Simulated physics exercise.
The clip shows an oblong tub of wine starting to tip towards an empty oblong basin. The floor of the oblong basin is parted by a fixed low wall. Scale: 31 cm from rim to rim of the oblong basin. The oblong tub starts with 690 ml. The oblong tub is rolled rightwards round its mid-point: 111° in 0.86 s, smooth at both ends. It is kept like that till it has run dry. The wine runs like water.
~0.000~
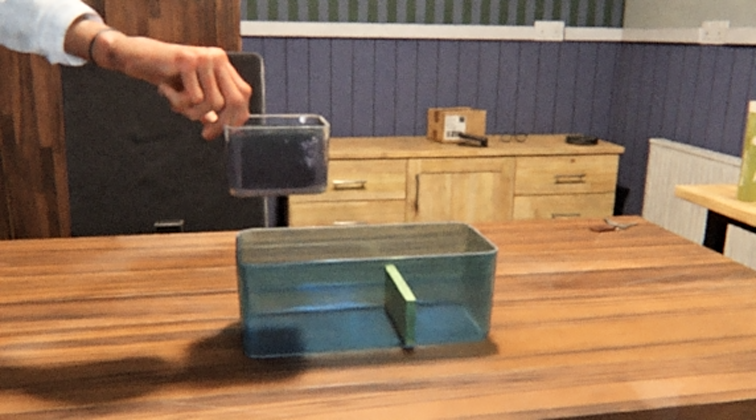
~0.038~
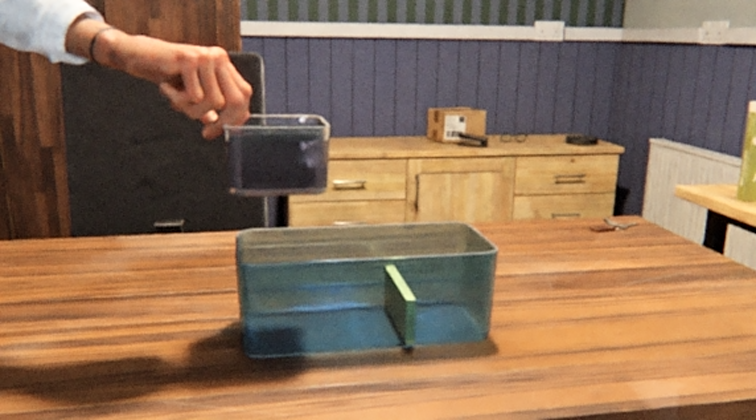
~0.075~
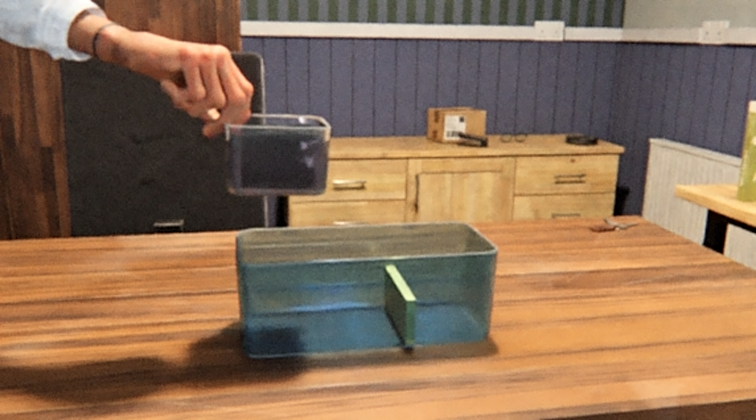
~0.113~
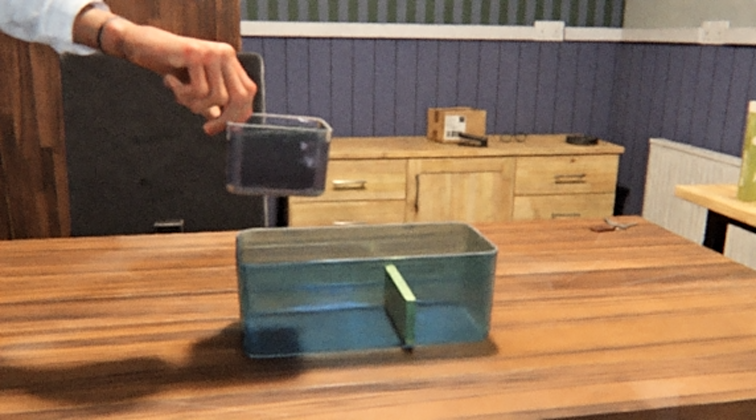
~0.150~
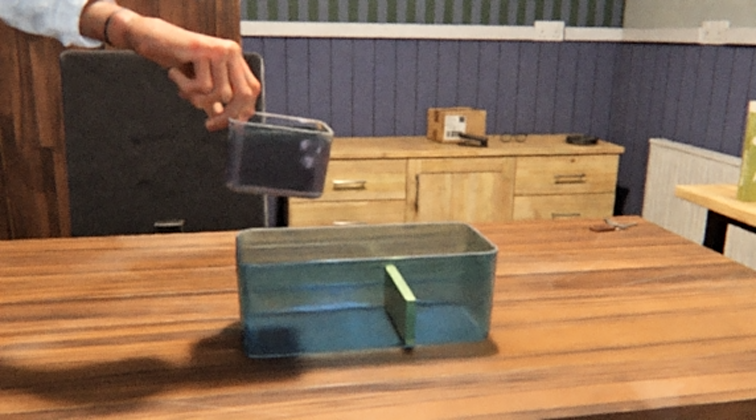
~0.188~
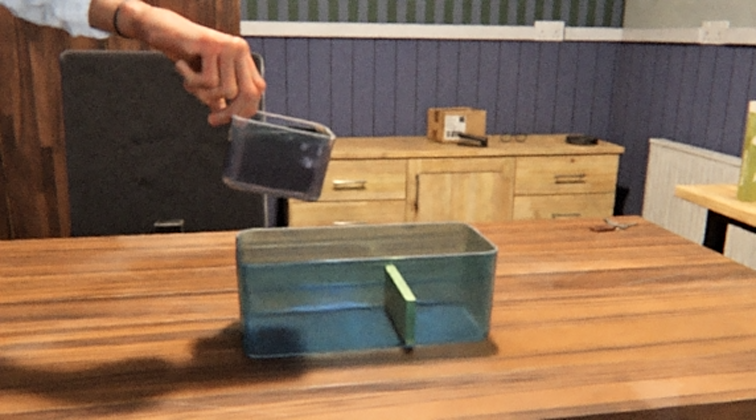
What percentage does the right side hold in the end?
The far part has some 3 per cent.
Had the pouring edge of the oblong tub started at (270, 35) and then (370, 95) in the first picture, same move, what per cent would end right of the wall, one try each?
In turn about 5 and 70 per cent.
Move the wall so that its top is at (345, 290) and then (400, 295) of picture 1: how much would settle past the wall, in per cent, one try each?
In turn about 80 and 10 per cent.
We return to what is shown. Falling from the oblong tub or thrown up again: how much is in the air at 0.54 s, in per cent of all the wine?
About 32 per cent.
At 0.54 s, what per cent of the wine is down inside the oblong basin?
Some 16 per cent.
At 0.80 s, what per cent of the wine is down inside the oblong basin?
Near 86 in a hundred.
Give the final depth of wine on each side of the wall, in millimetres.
Left about 26 mm, right about 2 mm.
By 0.54 s the tilt is 77° and 52 per cent is still to pour, 16 is left of the wall and 0 right of it.
By 0.80 s the tilt is 110° and 8 per cent is still to pour, 84 is left of the wall and 2 right of it.
By 1.07 s the tilt is 111° and 0 per cent is still to pour, 93 is left of the wall and 2 right of it.
By 1.36 s the tilt is 111° and 0 per cent is still to pour, 93 is left of the wall and 3 right of it.
At rest 93 per cent lies left of the wall, 3 right of it and 5 outside.
